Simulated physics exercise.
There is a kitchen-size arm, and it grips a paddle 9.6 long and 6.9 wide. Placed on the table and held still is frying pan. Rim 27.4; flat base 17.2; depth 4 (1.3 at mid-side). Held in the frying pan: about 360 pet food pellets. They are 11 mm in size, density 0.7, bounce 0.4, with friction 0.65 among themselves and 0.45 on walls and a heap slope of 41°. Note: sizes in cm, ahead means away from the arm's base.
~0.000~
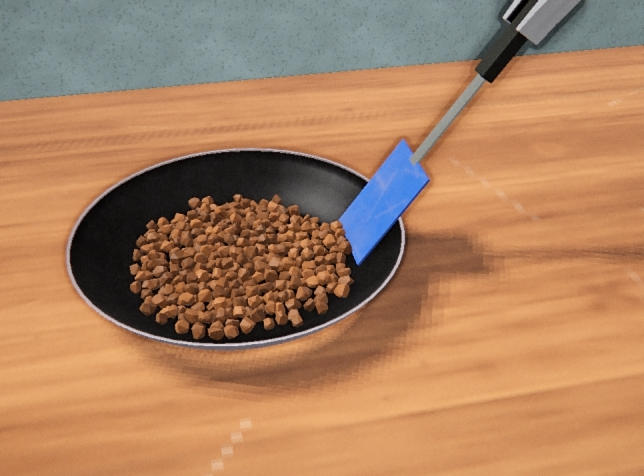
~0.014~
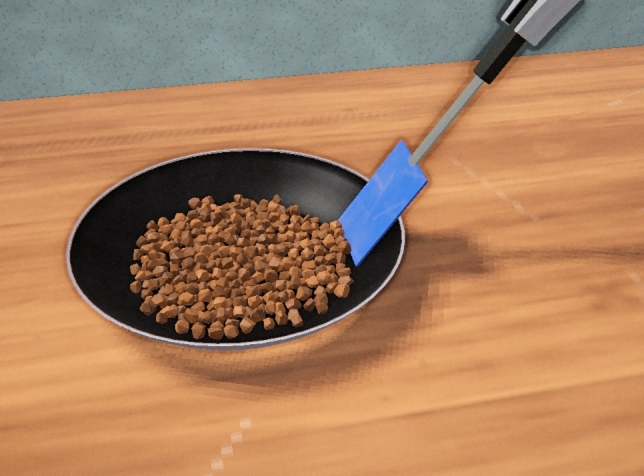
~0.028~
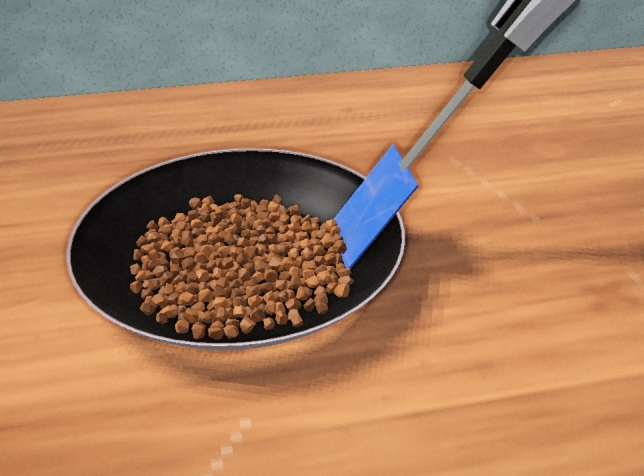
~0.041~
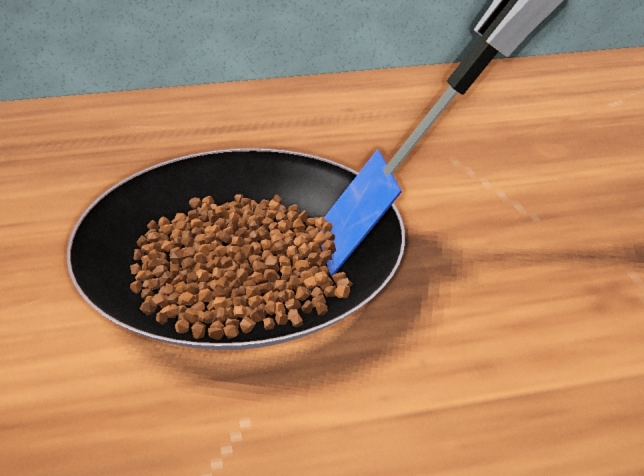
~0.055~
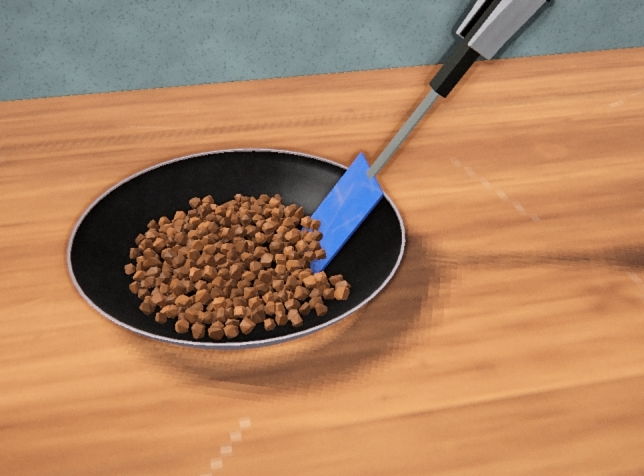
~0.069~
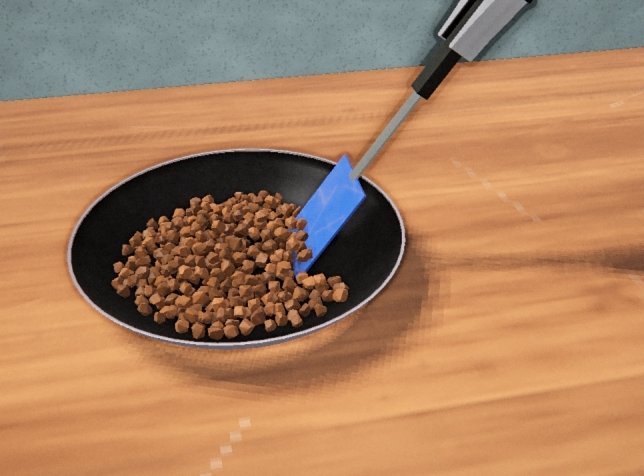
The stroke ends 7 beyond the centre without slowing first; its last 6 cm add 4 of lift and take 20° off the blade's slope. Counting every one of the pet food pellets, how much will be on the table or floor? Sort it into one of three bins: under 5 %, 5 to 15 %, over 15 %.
Bin: 5 to 15 %.
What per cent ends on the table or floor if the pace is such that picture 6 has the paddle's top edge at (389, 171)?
Near 0 in a hundred.
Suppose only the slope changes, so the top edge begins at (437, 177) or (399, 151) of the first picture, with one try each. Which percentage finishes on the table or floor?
Roughly 10% and 10%.
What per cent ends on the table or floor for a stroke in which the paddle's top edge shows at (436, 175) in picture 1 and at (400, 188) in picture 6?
0 per cent.
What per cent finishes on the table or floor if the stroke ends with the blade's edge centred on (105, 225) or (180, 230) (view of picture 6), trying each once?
Around 25 per cent for the first try and 5 per cent for the second.
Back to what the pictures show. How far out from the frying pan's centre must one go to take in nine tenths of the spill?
I'd estimate close to 45 centimetres.
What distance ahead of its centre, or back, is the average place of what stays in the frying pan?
5.0 cm ahead.
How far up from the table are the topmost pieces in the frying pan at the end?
Top of the heap: Roughly 4.5 cm above the table top.
After 0.10 s, sloping 54°, highest piece 7 above the table; 355 in the frying pan.
After 0.14 s, sloping 47°, highest piece 8 above the table; 355 in the frying pan.
After 0.35 s, sloping 34°, highest piece 6 above the table; 324 in the frying pan, 30 on the table or floor, 1 on the blade or in flight.
After 1.40 s, sloping 34°, highest piece 4 above the table; 324 in the frying pan, 31 on the table or floor.
At rest, 324 in the frying pan, 31 on the table or floor. That is 9 % on the table or floor.
